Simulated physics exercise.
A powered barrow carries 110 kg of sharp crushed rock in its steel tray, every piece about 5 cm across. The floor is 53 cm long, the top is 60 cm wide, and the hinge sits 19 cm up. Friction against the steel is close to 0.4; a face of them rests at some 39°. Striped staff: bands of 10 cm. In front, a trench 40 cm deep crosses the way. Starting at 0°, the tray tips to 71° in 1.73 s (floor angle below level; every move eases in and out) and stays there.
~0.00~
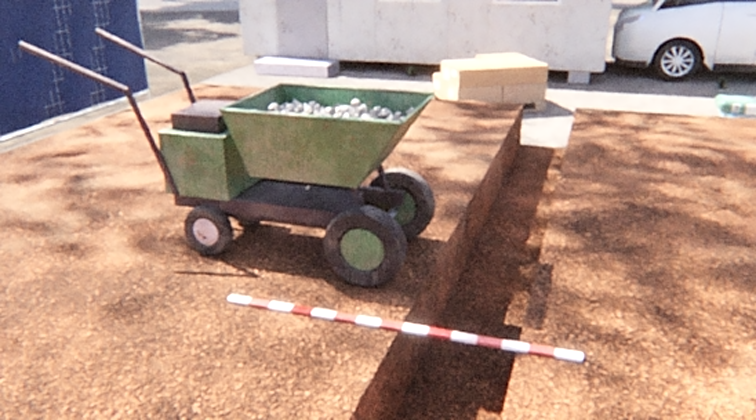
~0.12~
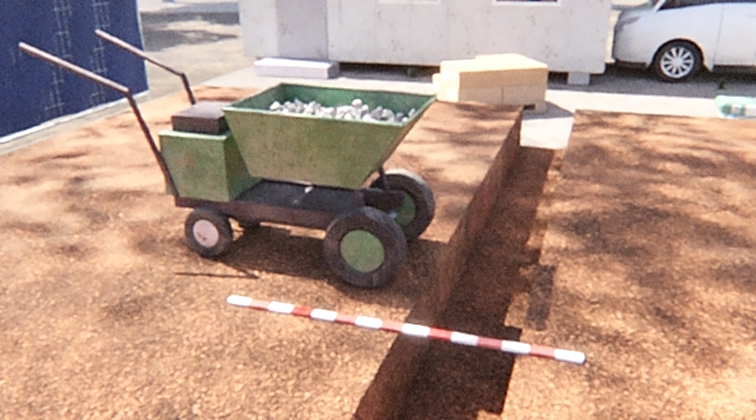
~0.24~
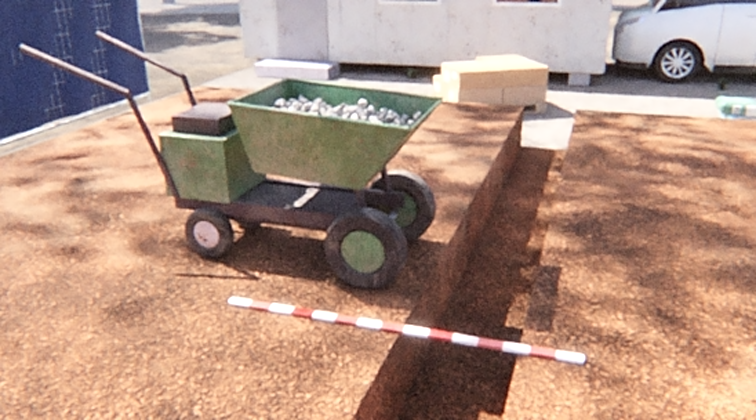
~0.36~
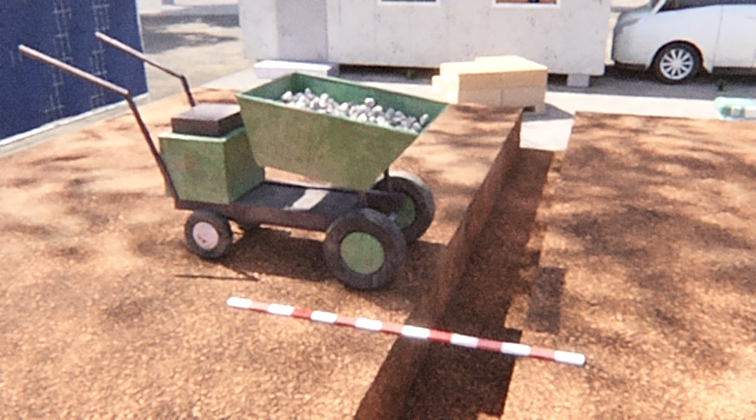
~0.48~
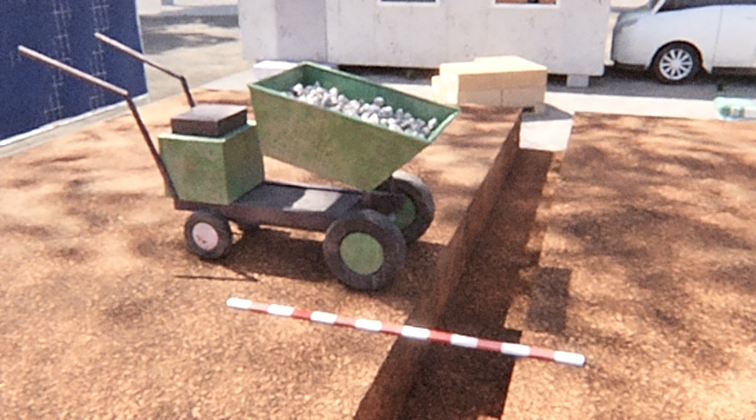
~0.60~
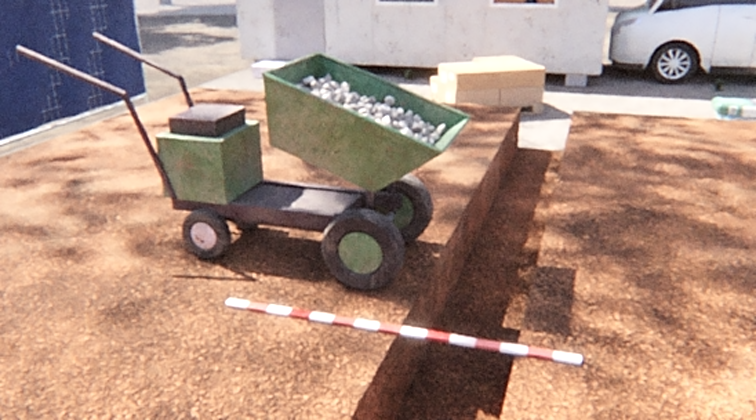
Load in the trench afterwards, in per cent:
49 %.
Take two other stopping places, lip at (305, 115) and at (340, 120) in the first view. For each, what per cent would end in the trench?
Some 75 and some 75 per cent, in that order.
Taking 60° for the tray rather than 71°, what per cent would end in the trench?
Roughly 10%.
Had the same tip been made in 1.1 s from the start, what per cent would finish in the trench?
I'd put it at some 40 in a hundred.
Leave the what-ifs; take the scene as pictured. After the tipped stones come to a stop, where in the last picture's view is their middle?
Resting centre: About (515, 337).
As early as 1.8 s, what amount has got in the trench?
By that moment, roughly 5 per cent of the load.
After 1.3 s the floor is at 60°; 100 % in the tray; the foremost stones are at (496, 213).
After 1.8 s the floor is at 71°; 81 % in the tray, 7 % in the trench, 12 % past the trench; the foremost stones are at (585, 305).
After 2.2 s the floor is at 71°; 57 % in the tray, 15 % in the trench, 28 % past the trench; the foremost stones are at (651, 293).
After 4.1 s the floor is at 71°; 24 % in the tray, 49 % in the trench, 27 % past the trench; the foremost stones are at (678, 301).
